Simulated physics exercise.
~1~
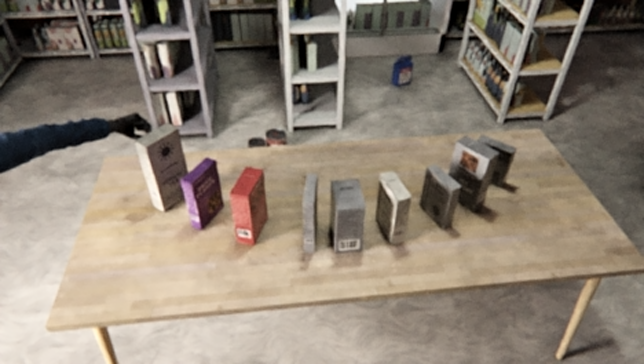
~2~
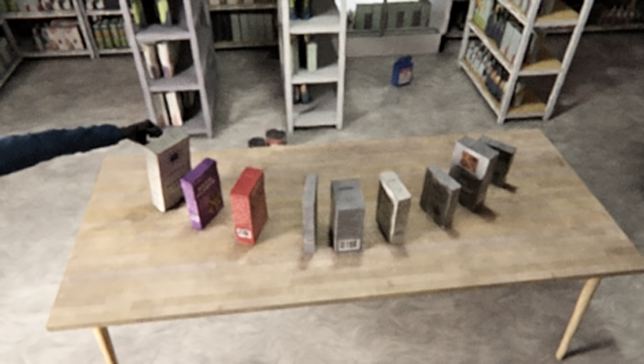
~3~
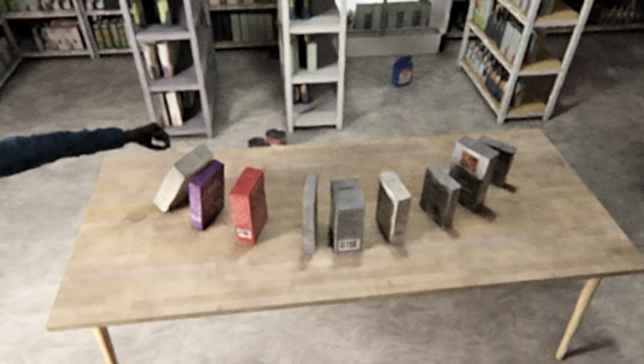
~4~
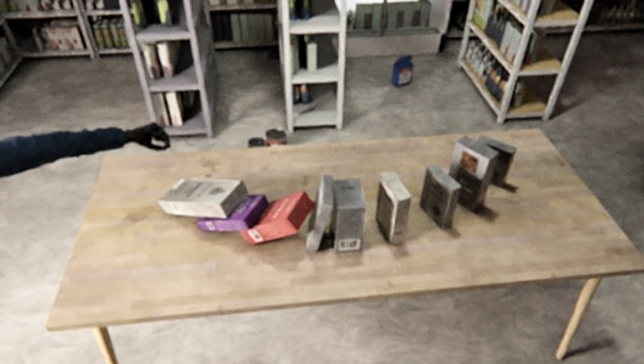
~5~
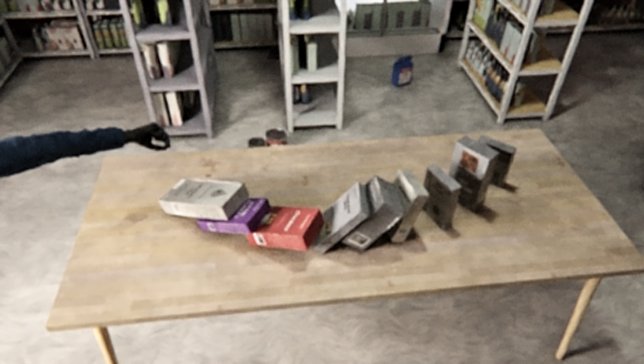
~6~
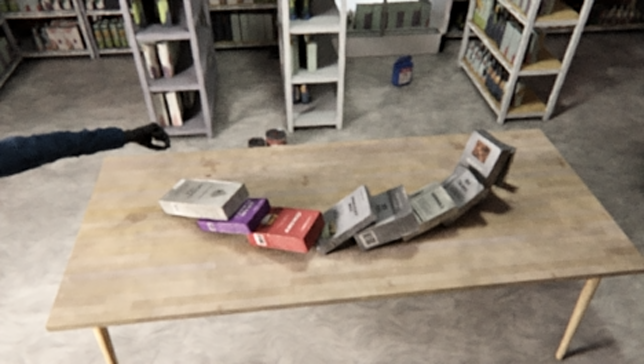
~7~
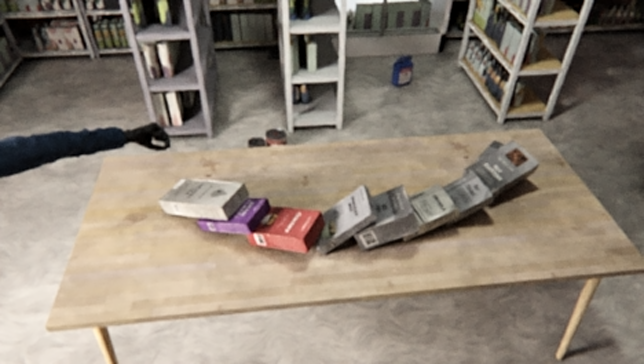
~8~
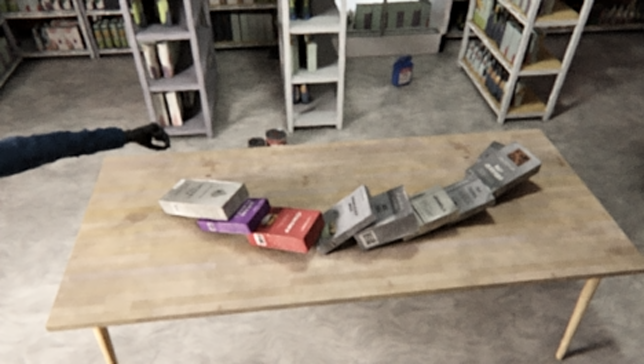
At first, nine boxes stand on end in a curved row across a wooden table, while a dark-sleeved arm reaches in from the left to the pale box at that end. The hand tips the pale box rightward, and it leans into the purple one. The purple box topples against the red one, which drops toward the grey boxes beyond. The fall carries on around the bend, each grey box knocking into the next until the farthest goes over. Finally all the boxes lie still, toppled or propped against one another, with none left standing.
